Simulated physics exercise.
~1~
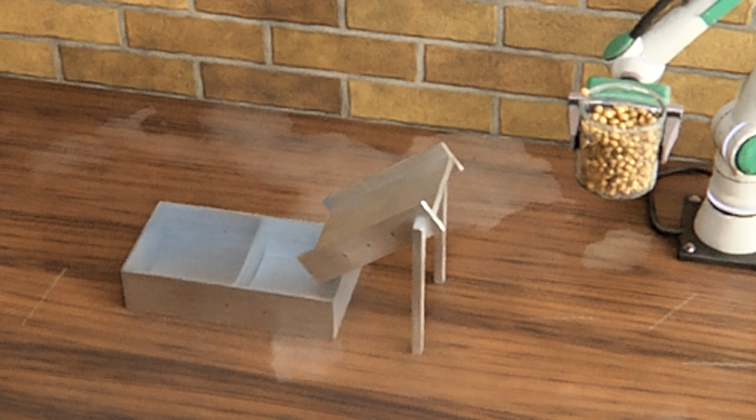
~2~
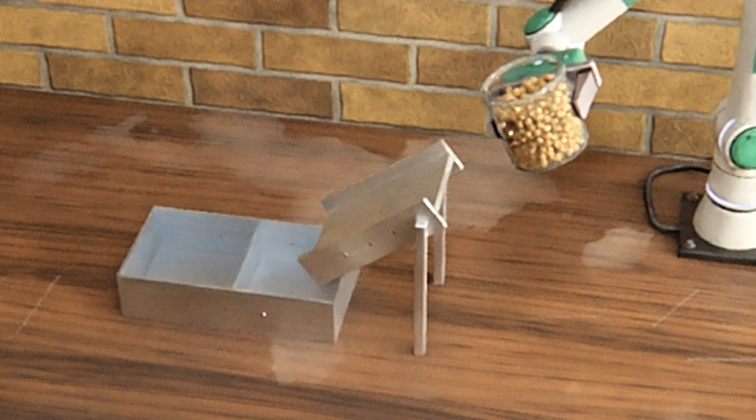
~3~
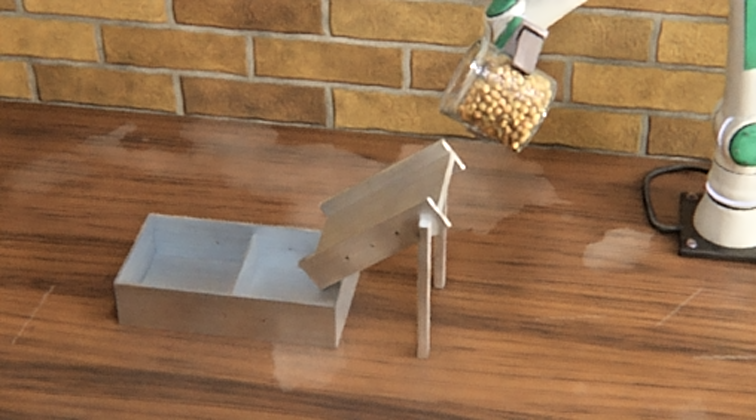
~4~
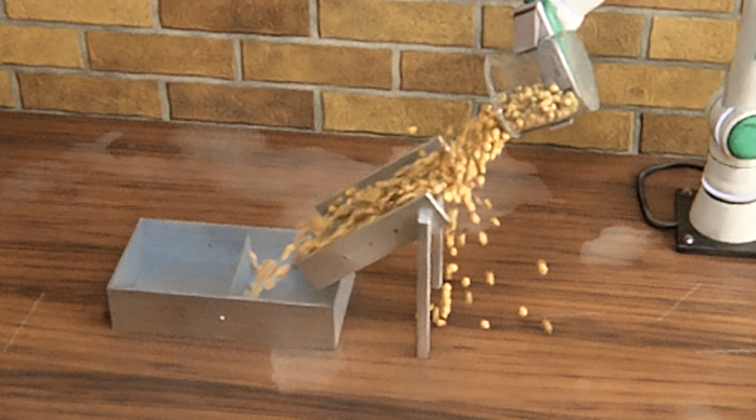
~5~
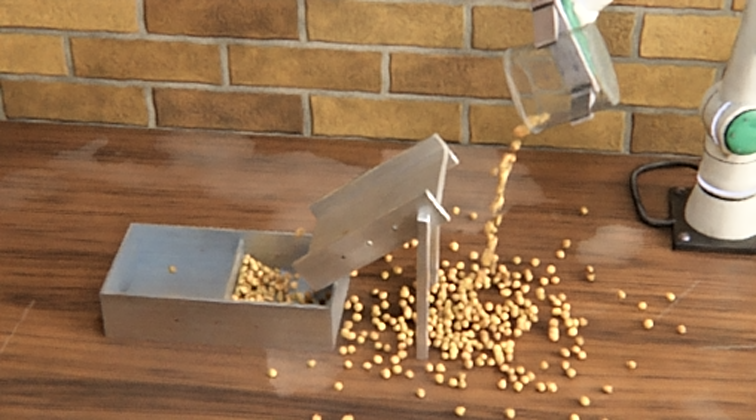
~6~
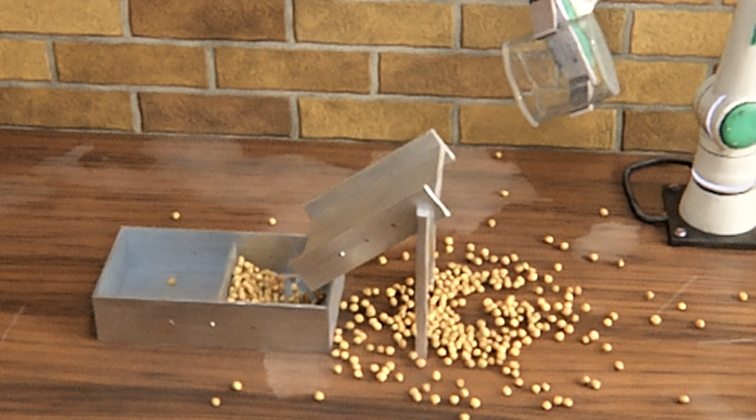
On a brown wooden table before a yellow brick wall, seen from slightly above, a grey box divided into two parts stands at left beside a sloping grey chute on legs. At right, a white and green robot arm holds a clear beaker full of golden chickpeas. The arm carries the beaker left and tips it over the chute's upper end. Chickpeas stream down the chute into the box's right part, while many others spill past it onto the table. The emptied beaker stays tilted, leaving a pile in the right part, one chickpea in the left, and many scattered around the chute's legs.
